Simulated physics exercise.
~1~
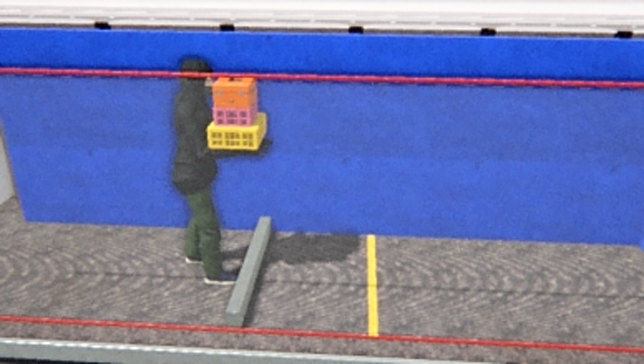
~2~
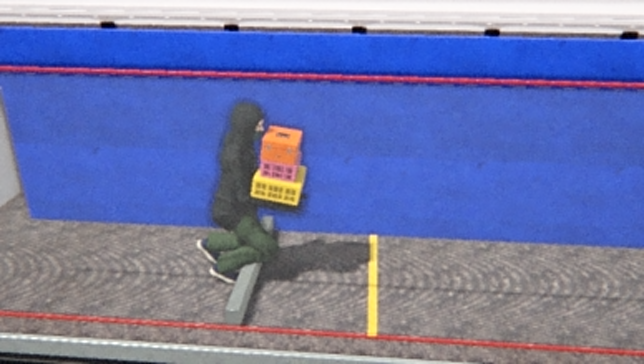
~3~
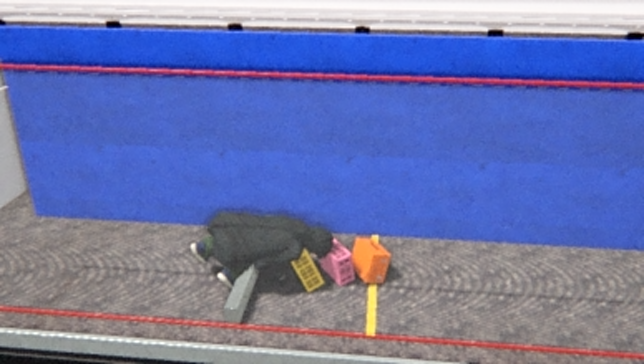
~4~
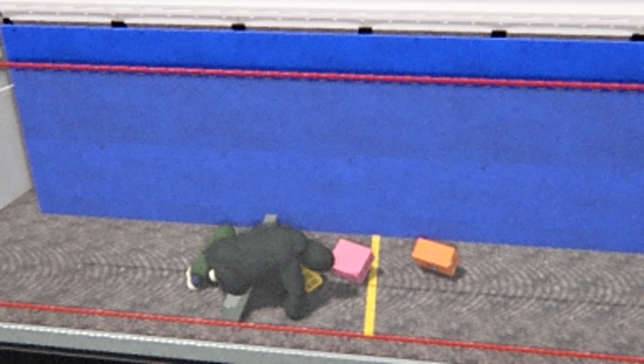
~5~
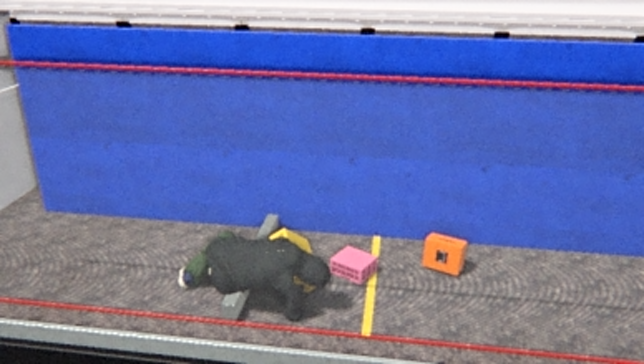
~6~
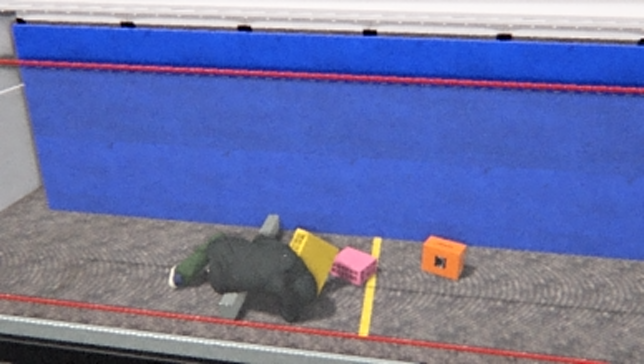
The clip shows a dark-clothed figure holding a stack of yellow, pink and orange boxes, then tipping forward over a floor rail and collapsing; the boxes tumble right, the orange one landing past the yellow line, while the others and the figure's head stay short of it.
